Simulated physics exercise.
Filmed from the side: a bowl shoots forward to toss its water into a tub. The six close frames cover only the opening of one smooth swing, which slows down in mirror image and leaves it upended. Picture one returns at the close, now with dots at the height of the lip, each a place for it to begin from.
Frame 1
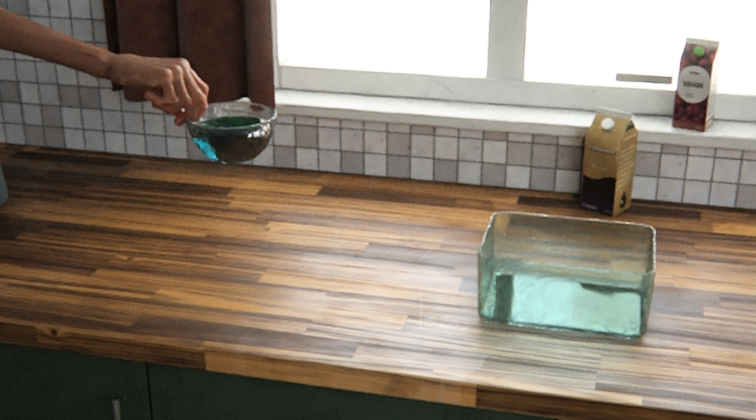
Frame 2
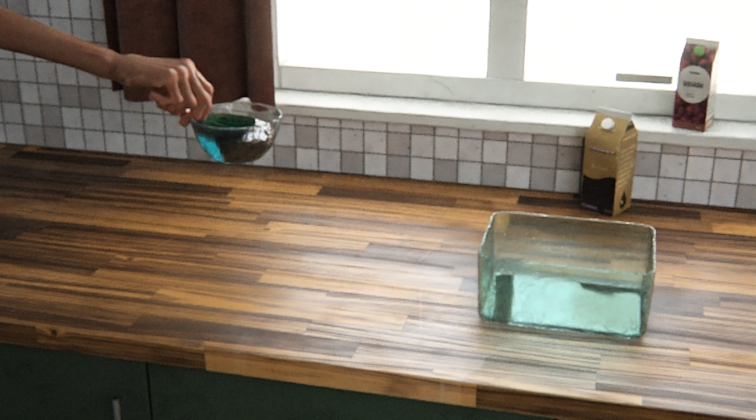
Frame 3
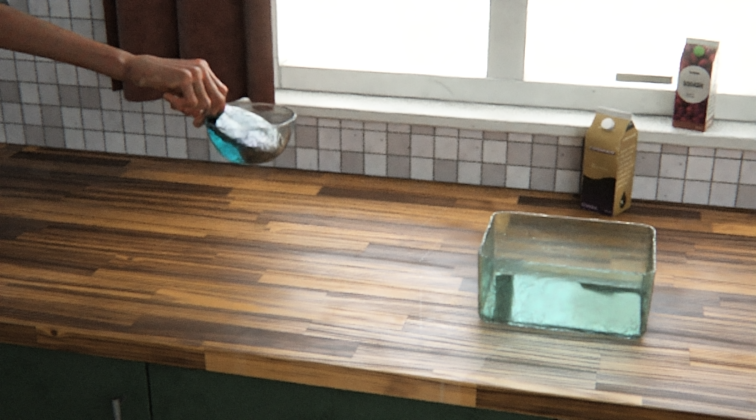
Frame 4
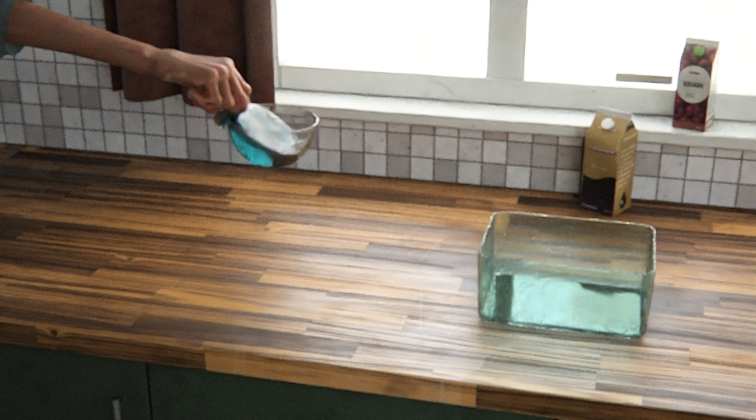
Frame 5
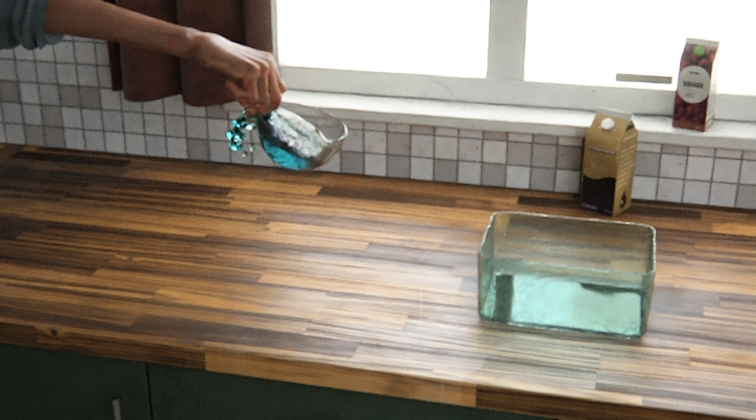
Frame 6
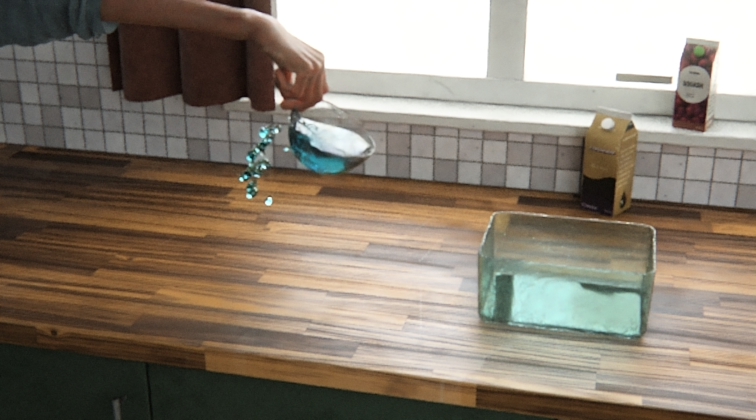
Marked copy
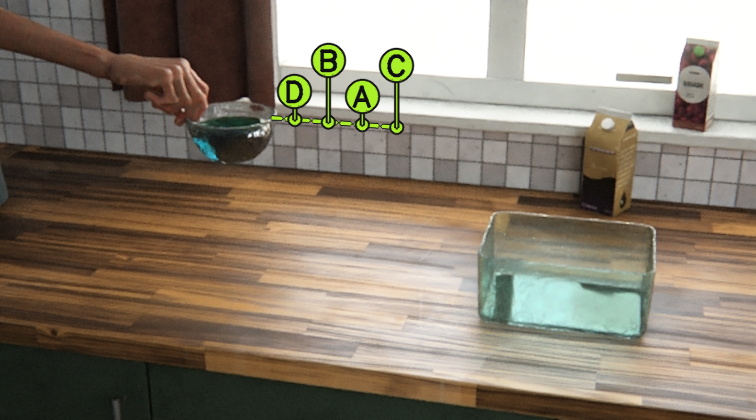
Hand moving a glass bowl of blue water rightward over a wooden counter, liquid slopping over its left rim, then bowl tilting right.
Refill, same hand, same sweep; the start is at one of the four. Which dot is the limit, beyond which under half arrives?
Use spot D.
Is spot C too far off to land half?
No, that is safe.
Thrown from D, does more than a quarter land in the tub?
Yes, clearly.
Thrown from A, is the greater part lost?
No, that is safe.
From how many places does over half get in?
All of the four.
On the marked copy, A at (362, 124); B at (328, 122); C at (396, 127); D at (294, 119).
Choosing A, about 81 % lands in the tub, 15 % falls short and 4 % goes beside or beyond.
Choosing B, about 71 % lands in the tub, 13 % falls short and 17 % goes beside or beyond.
Choosing C, about 82 % lands in the tub, 9 % falls short and 9 % goes beside or beyond.
Choosing D, about 65 % lands in the tub, 24 % falls short and 11 % goes beside or beyond.
